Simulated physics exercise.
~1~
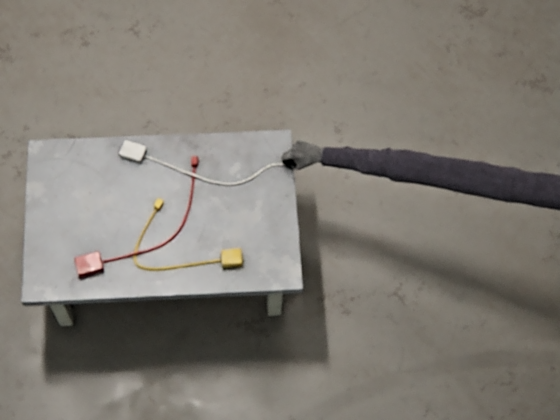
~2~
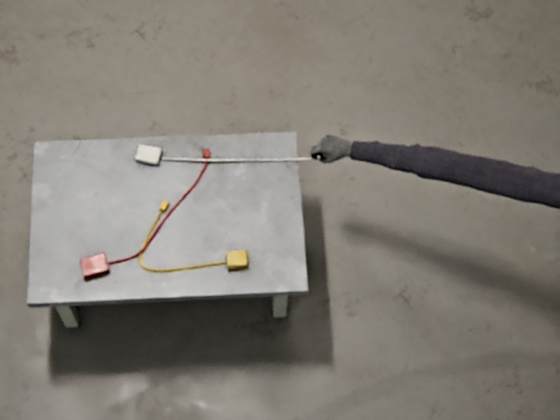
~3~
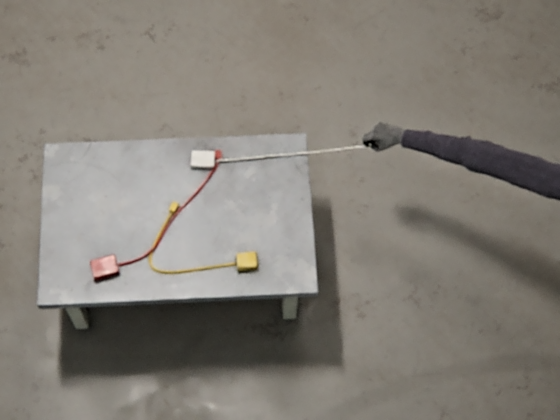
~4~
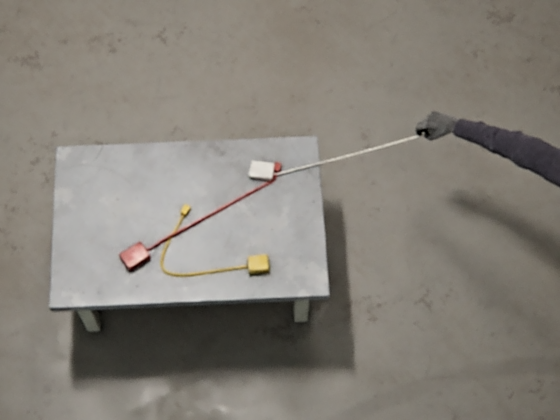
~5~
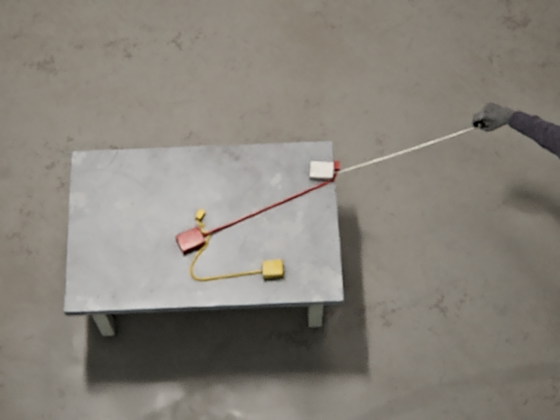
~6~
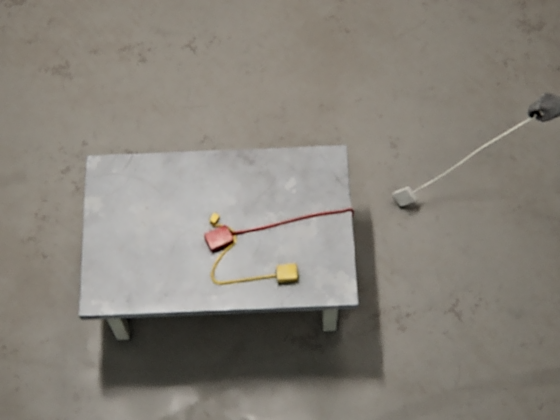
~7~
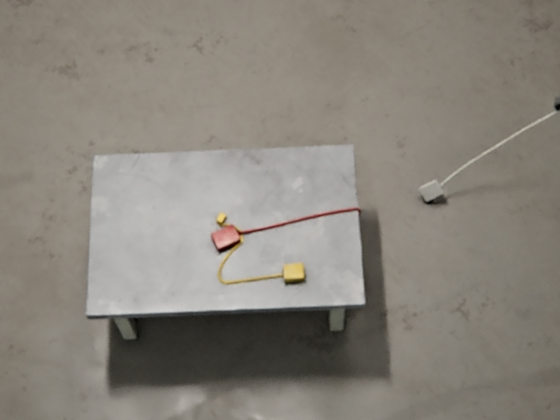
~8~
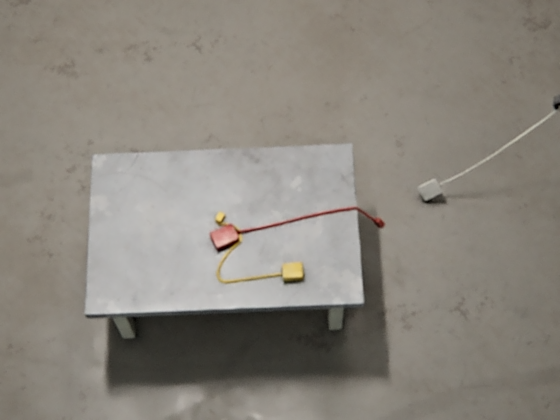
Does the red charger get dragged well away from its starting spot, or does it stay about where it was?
It gets dragged away from its spot, sliding from the lower left toward the middle of the bench as the red lead is pulled to the right.
